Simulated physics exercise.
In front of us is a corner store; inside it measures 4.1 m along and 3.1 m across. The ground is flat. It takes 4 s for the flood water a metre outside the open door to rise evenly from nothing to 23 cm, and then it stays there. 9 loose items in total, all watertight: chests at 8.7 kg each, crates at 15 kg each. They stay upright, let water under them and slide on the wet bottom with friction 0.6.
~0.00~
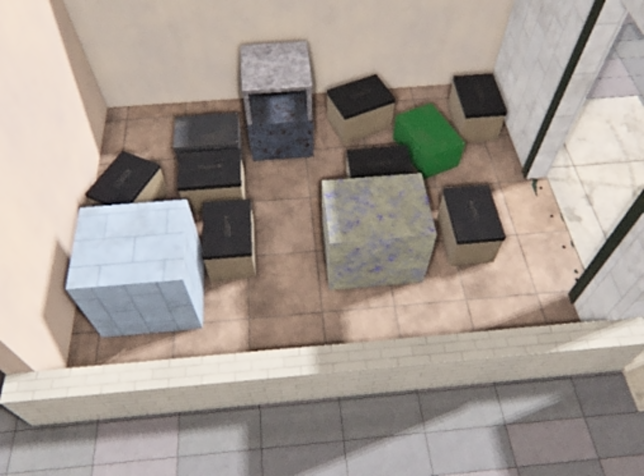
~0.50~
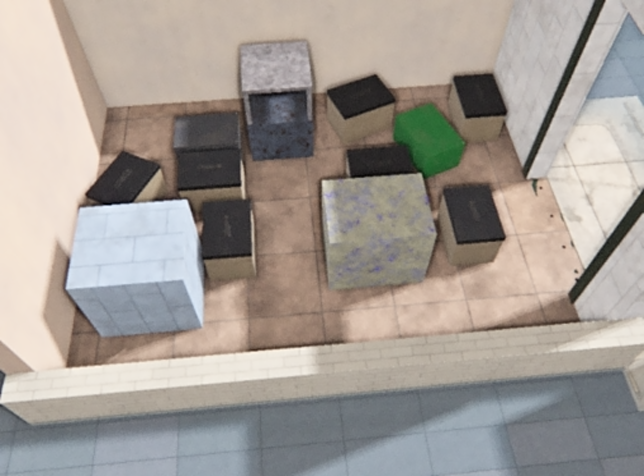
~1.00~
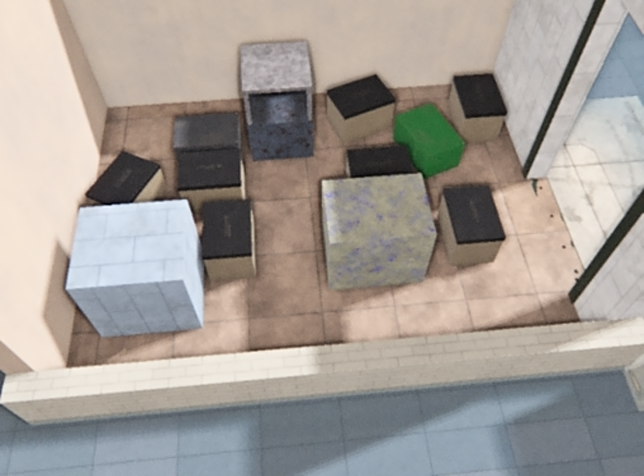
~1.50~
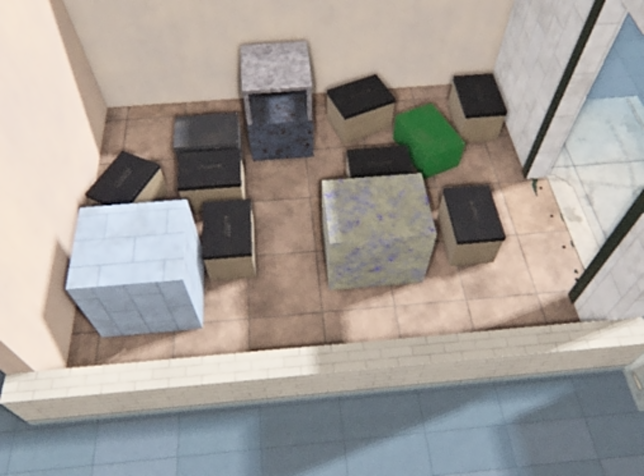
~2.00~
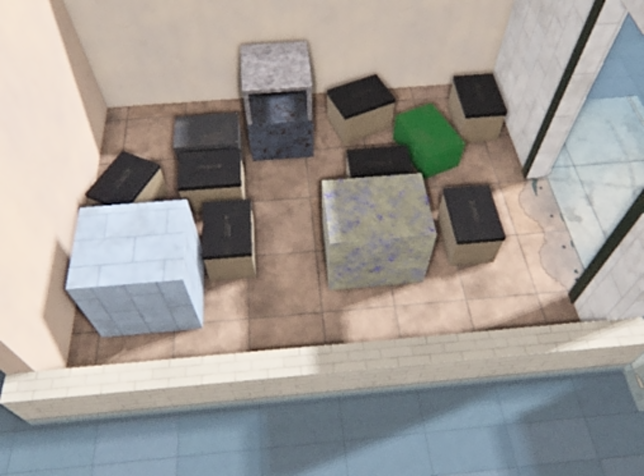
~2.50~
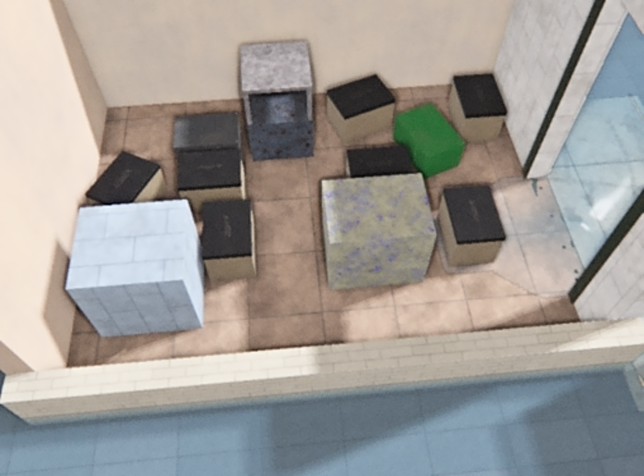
A small tiled shop room bounded by plain walls and a low pale wall is seen from above at an angle. A pale blue block stands at left and a mottled grey-yellow one right of centre, among black-topped beige boxes, dark grey blocks and a green crate. Bluish water covers the paving outside, then spreads thinly through the right-hand opening, while the objects and camera stay still.
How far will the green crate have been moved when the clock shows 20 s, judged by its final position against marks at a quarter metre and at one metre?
The green crate will have moved between a quarter metre and one metre.
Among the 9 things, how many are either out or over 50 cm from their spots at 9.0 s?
By my tally, 4.
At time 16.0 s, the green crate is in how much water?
16 cm, roughly.
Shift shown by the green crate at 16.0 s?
About 40 cm out of place.
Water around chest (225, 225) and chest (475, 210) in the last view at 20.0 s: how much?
First about 22 cm, second about 22 cm.
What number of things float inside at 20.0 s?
9.
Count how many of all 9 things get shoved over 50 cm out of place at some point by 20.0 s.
Count: 8.
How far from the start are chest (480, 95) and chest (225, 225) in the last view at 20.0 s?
In turn: 40 cm, 50 cm.
After 4.0 s the green crate is near (429, 126), 0.0 m from its start, aground; 1 afloat.
After 9.0 s the green crate is near (463, 105), 0.5 m from its start, afloat; 9 afloat.
After 16.0 s the green crate is near (397, 106), 0.4 m from its start, afloat; 9 afloat.
After 20.0 s the green crate is near (476, 177), 0.8 m from its start, afloat; 9 afloat.
